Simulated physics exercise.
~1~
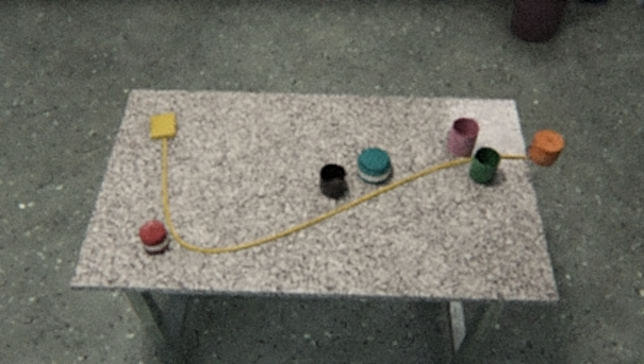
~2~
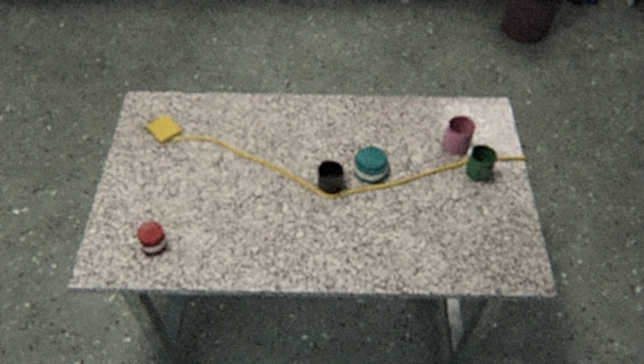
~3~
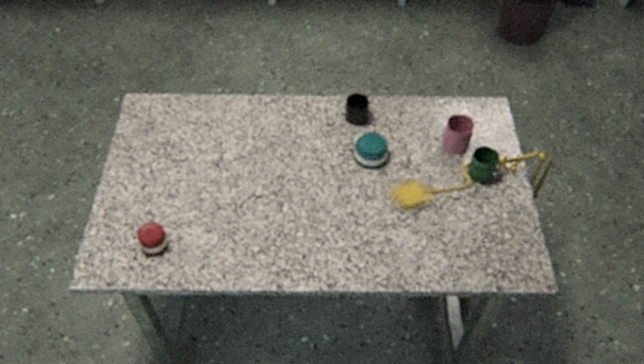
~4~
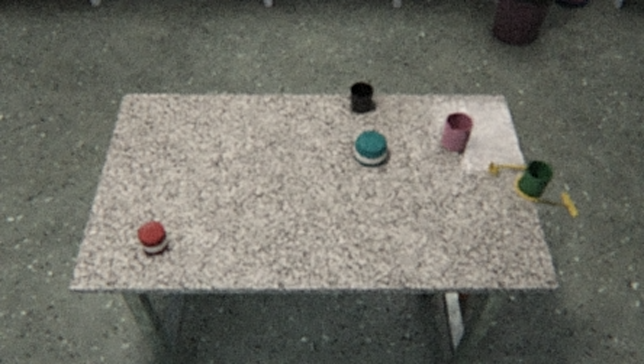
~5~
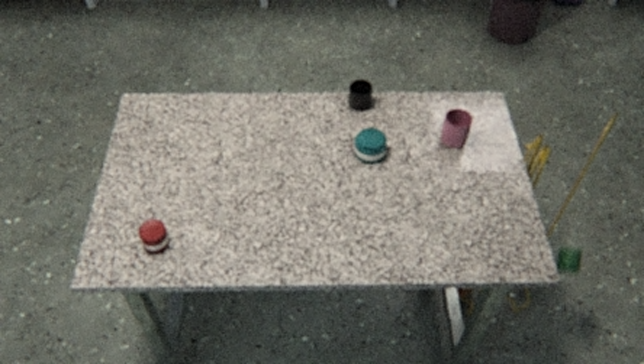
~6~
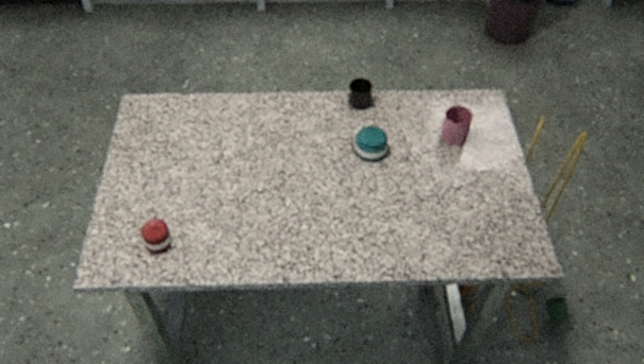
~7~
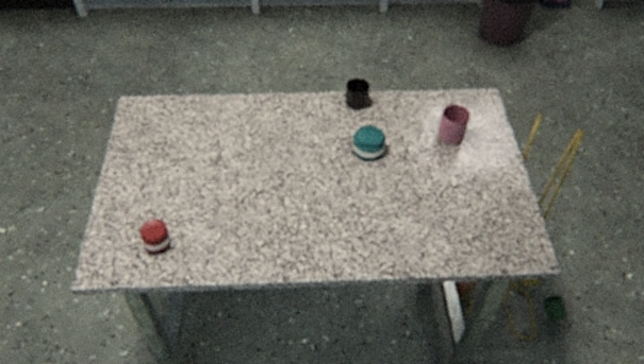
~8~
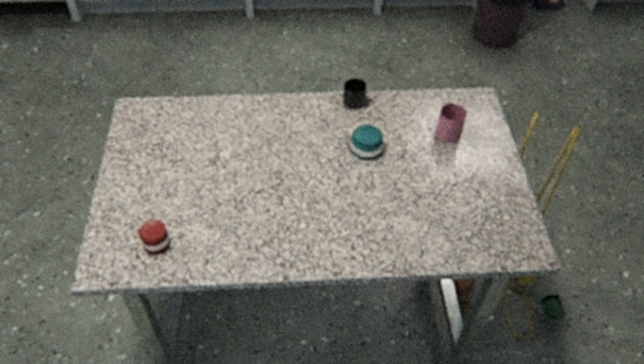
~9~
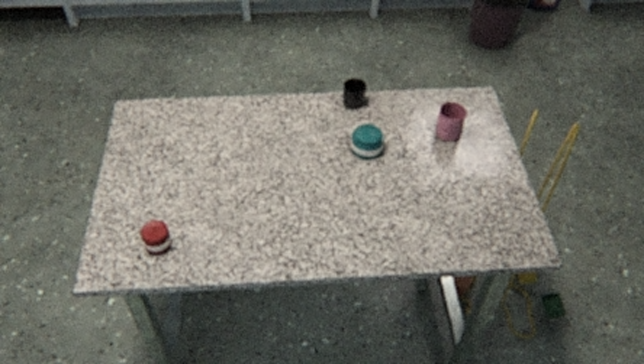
On a speckled lab table, an orange speaker dropped off the right edge, its cable dragging the yellow phone rightward and shoving the black cup toward the back before the phone and green cup fell too, leaving the pink mug, teal jar and red canister standing.
